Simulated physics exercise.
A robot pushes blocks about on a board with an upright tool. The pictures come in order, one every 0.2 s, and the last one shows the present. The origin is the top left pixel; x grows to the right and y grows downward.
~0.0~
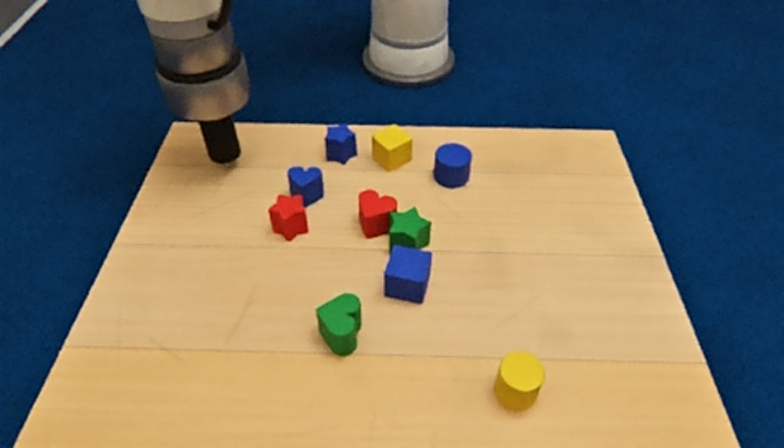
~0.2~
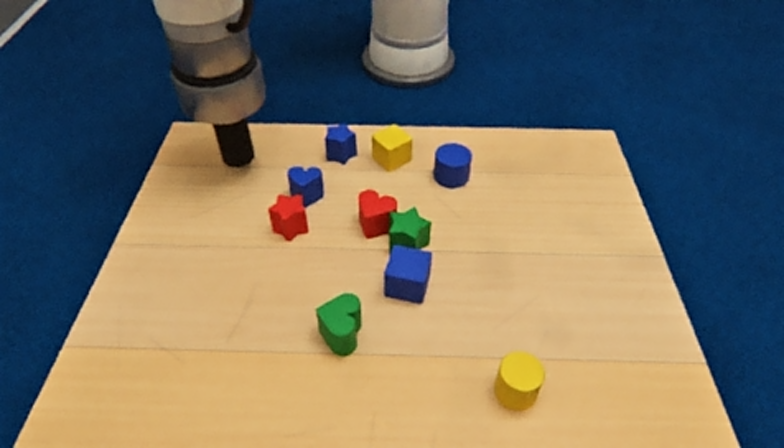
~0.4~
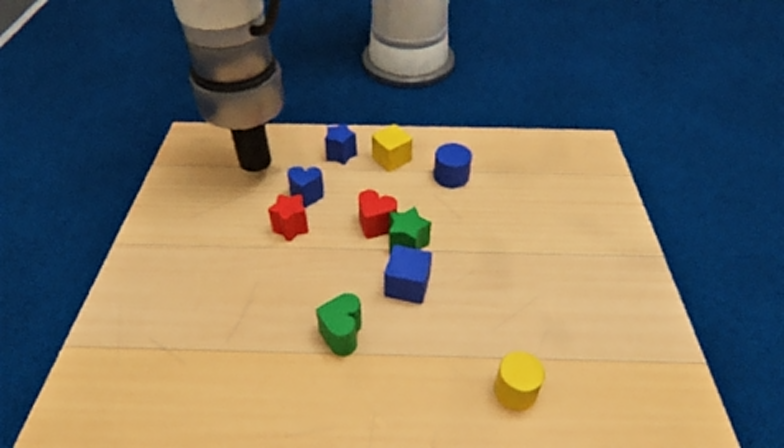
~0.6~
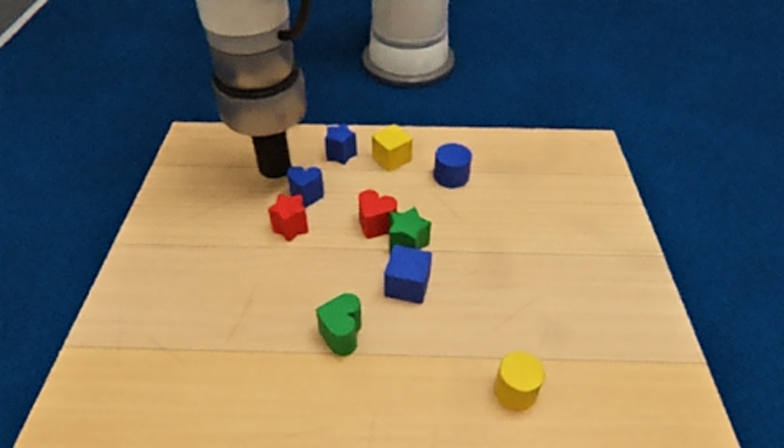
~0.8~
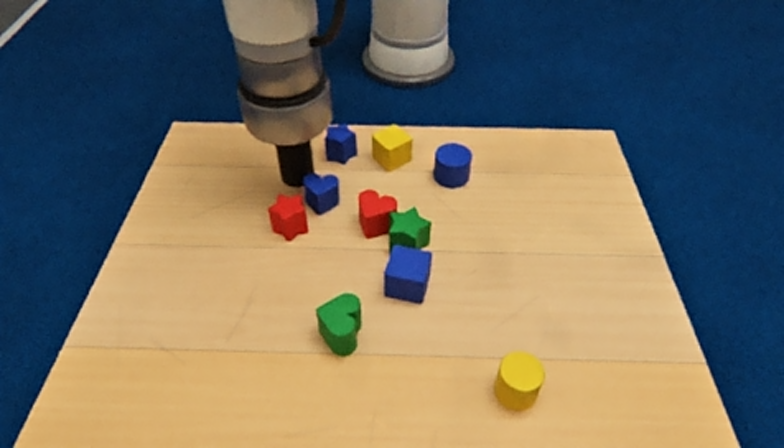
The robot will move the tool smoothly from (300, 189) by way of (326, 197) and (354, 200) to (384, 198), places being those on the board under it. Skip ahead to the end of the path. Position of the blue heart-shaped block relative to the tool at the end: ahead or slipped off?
The tool moves past it.
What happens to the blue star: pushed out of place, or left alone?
At the end of the path, the blue star remains in its old spot.
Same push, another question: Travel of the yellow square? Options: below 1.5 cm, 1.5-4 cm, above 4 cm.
My prediction: Under 1.5 cm.
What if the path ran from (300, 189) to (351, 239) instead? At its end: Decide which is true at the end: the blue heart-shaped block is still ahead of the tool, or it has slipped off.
I think the tool keeps pushing the blue heart-shaped block along right to the end.
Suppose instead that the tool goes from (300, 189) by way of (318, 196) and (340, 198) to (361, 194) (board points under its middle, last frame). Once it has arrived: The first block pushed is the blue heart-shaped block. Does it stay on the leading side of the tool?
The block lies off to the side or behind.
What follows on the original path. Halfway along, tool at (339, 187); blue heart-shaped block at (342, 197).
At the end, tool at (384, 186); red star still; blue heart-shaped block at (342, 198); blue star still; red heart-shaped block at (379, 203); yellow square still.
